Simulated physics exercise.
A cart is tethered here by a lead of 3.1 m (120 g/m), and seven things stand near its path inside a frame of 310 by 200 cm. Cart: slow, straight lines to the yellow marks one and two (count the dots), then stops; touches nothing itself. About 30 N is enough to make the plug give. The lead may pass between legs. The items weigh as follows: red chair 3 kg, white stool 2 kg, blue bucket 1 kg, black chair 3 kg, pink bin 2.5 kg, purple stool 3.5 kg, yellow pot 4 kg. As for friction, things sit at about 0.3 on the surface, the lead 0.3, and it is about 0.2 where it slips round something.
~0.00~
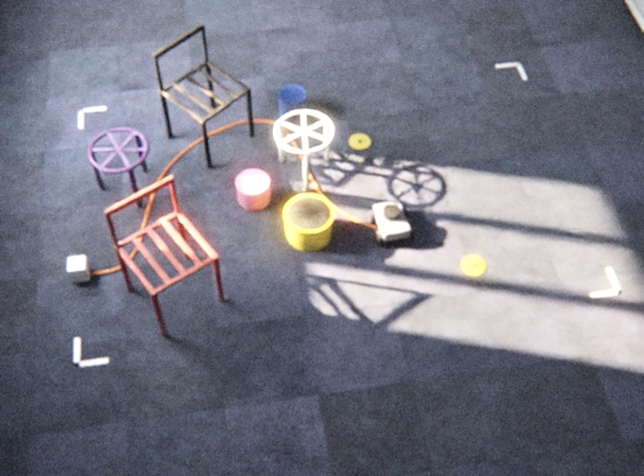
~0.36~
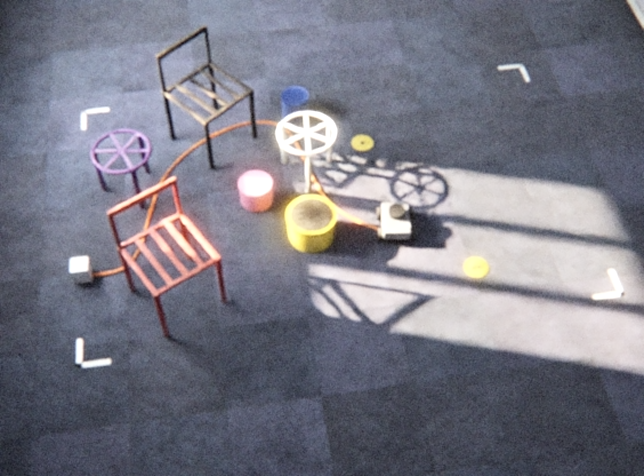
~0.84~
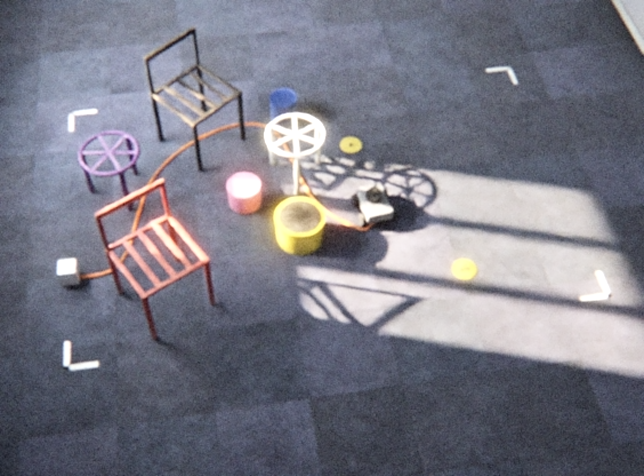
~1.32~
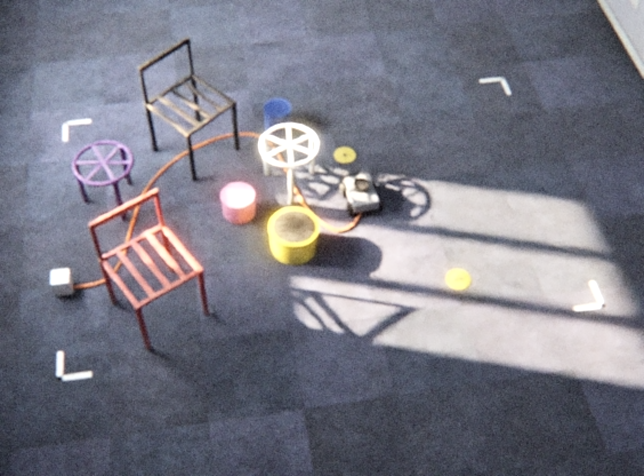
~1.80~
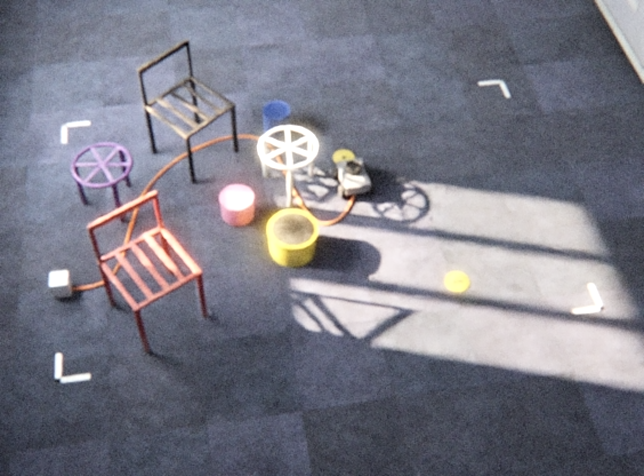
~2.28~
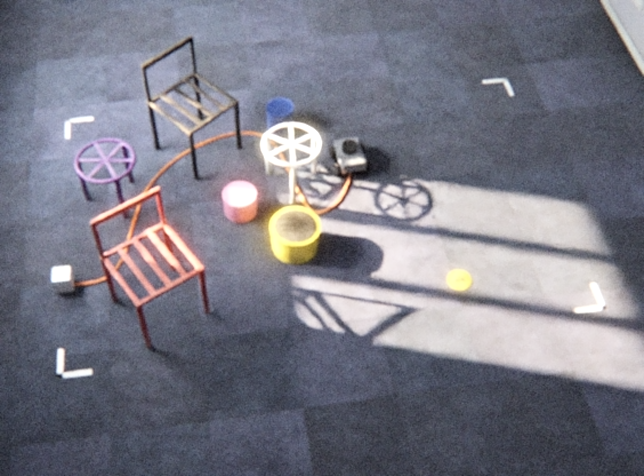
A small tethered cart rolls up and left past a yellow dot behind the white stool.
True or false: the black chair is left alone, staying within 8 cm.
True.
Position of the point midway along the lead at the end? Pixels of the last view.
I'd say roughly (255, 160) in the last picture.
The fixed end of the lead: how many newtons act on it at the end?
It comes out close to 0 N.
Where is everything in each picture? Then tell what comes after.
Shows, black chair (205, 89); marks (360, 142) (474, 266); lead runs through (345, 214); cart (393, 234), in the first frame.
Shows, lead runs through (347, 216); cart (396, 234), in the second frame.
Shows, lead runs through (336, 218); cart (376, 216), in the third frame.
Shows, lead runs through (330, 228); cart (363, 206), in the fourth frame.
Shows, lead runs through (331, 223); cart (355, 189), in the fifth frame.
Shows, black chair (193, 101); lead runs through (336, 204); cart (351, 167), in the sixth frame.
After 3.3 s, cart at (367, 176), lead slack at the fixed end; nothing else has moved.
After 4.3 s, cart at (398, 211), lead slack at the fixed end; nothing else has moved.
After 5.3 s, cart at (431, 248), lead slack at the fixed end; nothing else has moved.
After 6.3 s, cart at (459, 279), lead slack at the fixed end; black chair 3 cm off its start.
After 6.7 s, cart at (459, 279), lead slack at the fixed end; black chair 3 cm off its start at (192, 104).
